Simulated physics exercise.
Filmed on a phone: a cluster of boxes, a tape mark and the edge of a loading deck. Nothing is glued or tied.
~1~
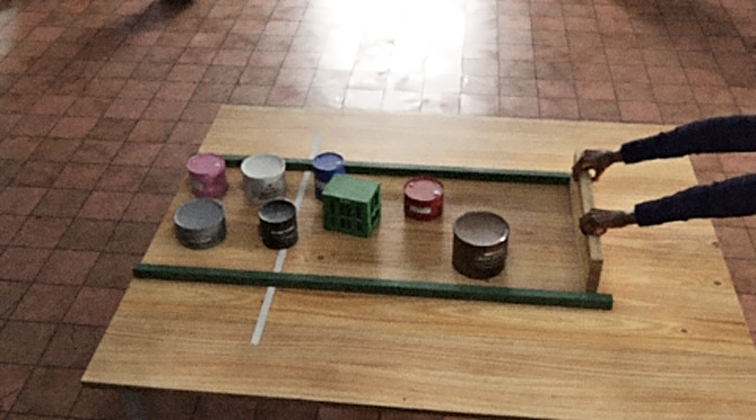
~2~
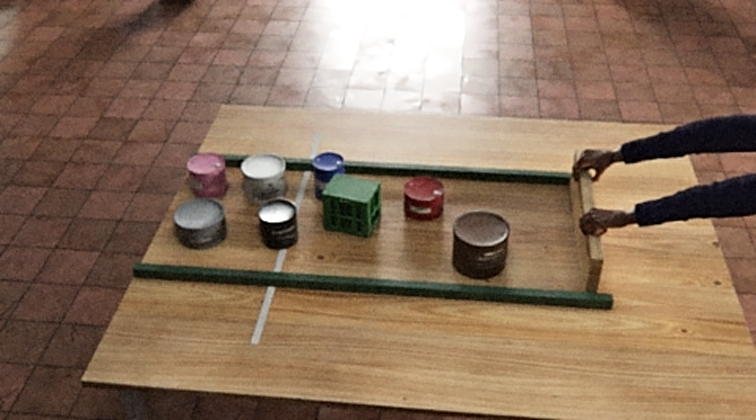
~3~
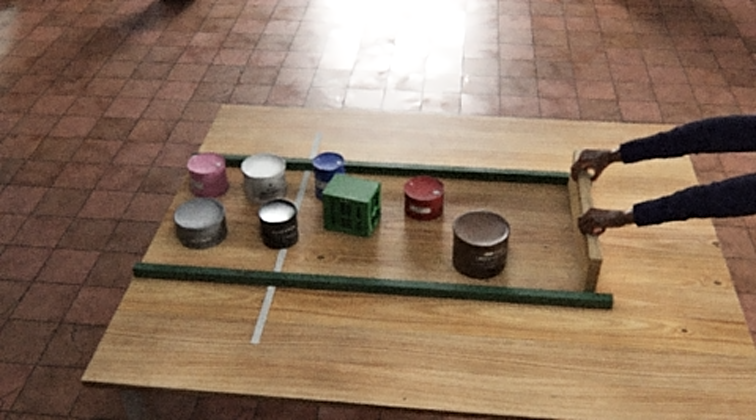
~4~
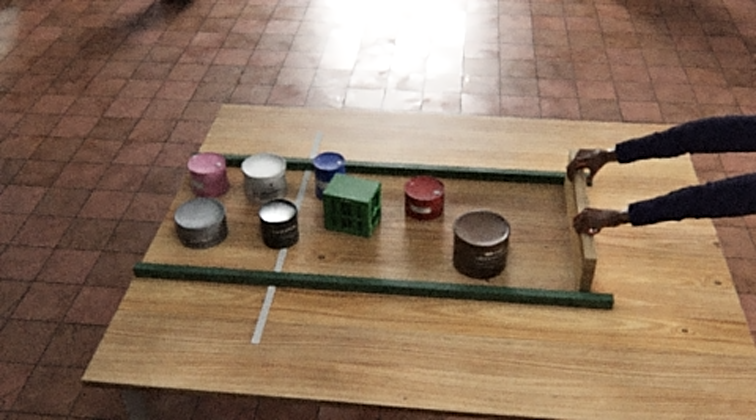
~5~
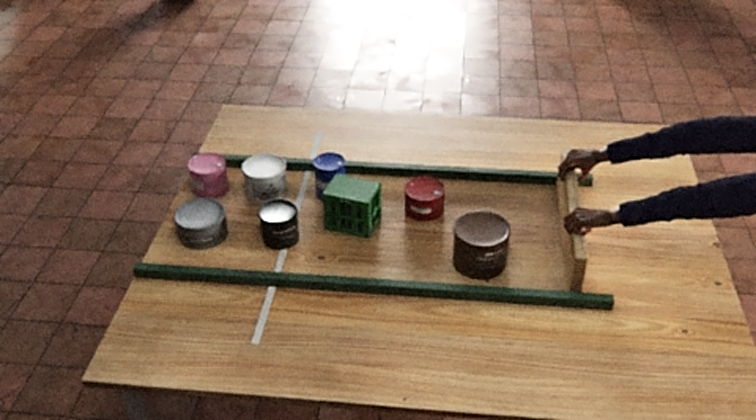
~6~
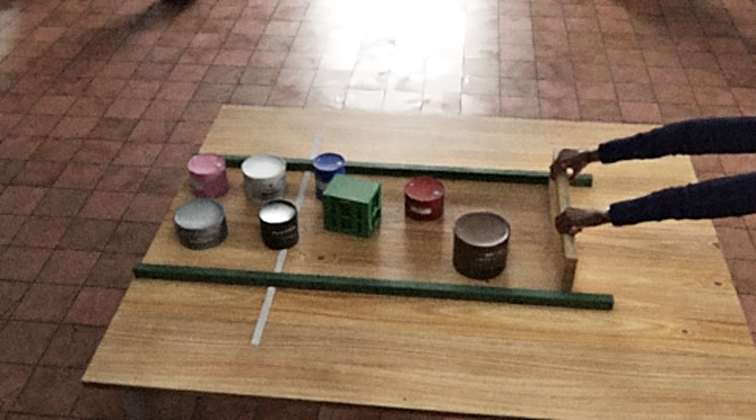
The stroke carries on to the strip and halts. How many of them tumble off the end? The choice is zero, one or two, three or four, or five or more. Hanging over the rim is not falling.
The number that fall off is zero.
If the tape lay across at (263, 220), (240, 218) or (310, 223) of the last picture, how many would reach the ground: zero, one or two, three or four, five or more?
For each place: 1 or 2; either one or two; none.
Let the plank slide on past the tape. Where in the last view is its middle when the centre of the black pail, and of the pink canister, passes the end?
At (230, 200) for the black pail; at (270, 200) for the pink canister.
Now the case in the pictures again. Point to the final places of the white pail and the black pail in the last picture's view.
First (240, 180), then (222, 221).
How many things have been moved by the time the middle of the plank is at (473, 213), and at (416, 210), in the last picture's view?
1 and 2.
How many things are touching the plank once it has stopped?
The number is 3.
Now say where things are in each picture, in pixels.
In the first picture, pink canister (208, 176); grey pail (201, 224); white pail (265, 179); plank (585, 219); tape (292, 221).
In the second picture, grey pail (201, 224); black pail (279, 225).
In the third picture, white pail (265, 179); plank (583, 219).
In the fourth picture, pink canister (209, 176); brown pail (480, 245).
In the fifth picture, grey pail (202, 224); red canister (424, 199).
In the sixth picture, pink canister (209, 176); grey pail (202, 224); white pail (265, 180); plank (562, 218); tape (293, 221).
Early on, none off yet; pink canister at rest near (209, 176); grey pail at rest near (202, 224); white pail at rest near (265, 180).
A while later, none off yet; pink canister at rest near (209, 176); grey pail at rest near (202, 224); white pail travelled a little near (260, 180).
Finally, the number that fall off is zero.
